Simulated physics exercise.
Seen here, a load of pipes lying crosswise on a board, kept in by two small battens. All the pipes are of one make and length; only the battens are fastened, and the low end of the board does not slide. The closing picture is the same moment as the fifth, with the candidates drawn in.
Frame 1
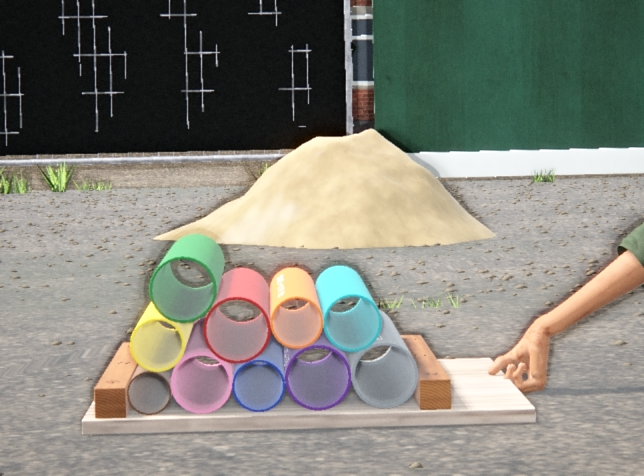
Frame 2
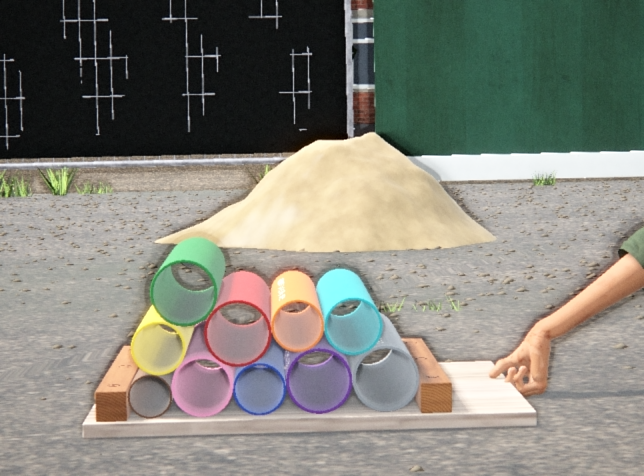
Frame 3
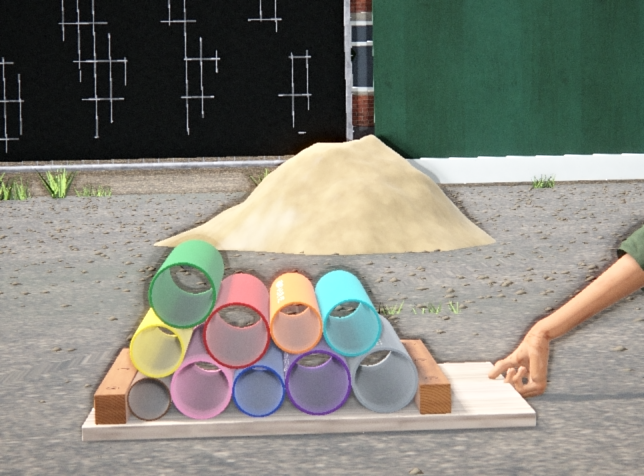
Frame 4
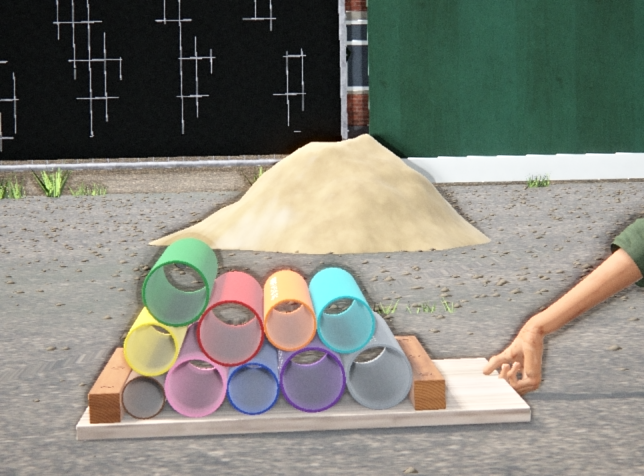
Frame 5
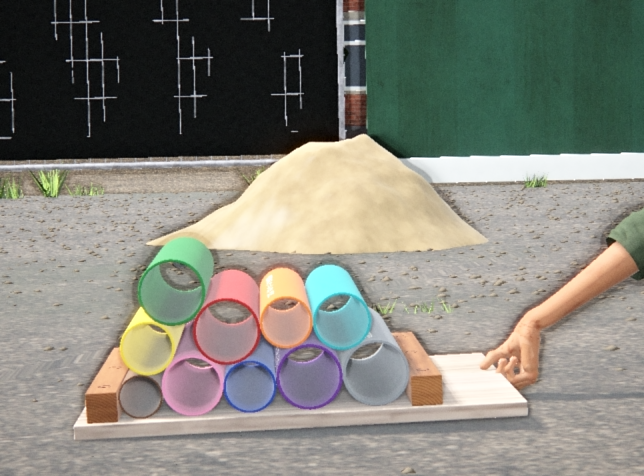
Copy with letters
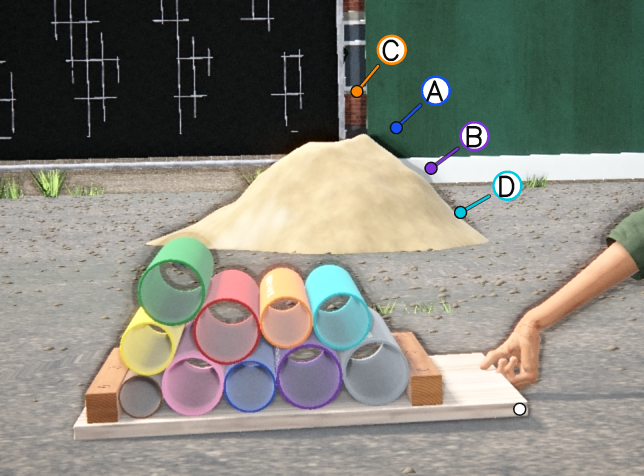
A hand rests on the end of a board of stacked coloured pipes, barely moving.
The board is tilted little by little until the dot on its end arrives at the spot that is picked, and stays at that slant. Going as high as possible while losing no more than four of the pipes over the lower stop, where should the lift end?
The highest mark that will do is D.
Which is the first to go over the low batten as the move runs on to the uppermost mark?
The yellow one.
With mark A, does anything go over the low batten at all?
Yes, at A.
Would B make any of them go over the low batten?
At B: Yes.
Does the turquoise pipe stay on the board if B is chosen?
The turquoise pipe: No.
On the copy, A at (396, 128); B at (431, 169); C at (357, 92); D at (460, 212); the white dot at (520, 409).
On D. First, board at 17°.
Then, board at 28°.
Finally, board at 28°, four over the low batten (yellow, red, orange, green).
By contrast, A five over the low batten; B five over the low batten; C five over the low batten.
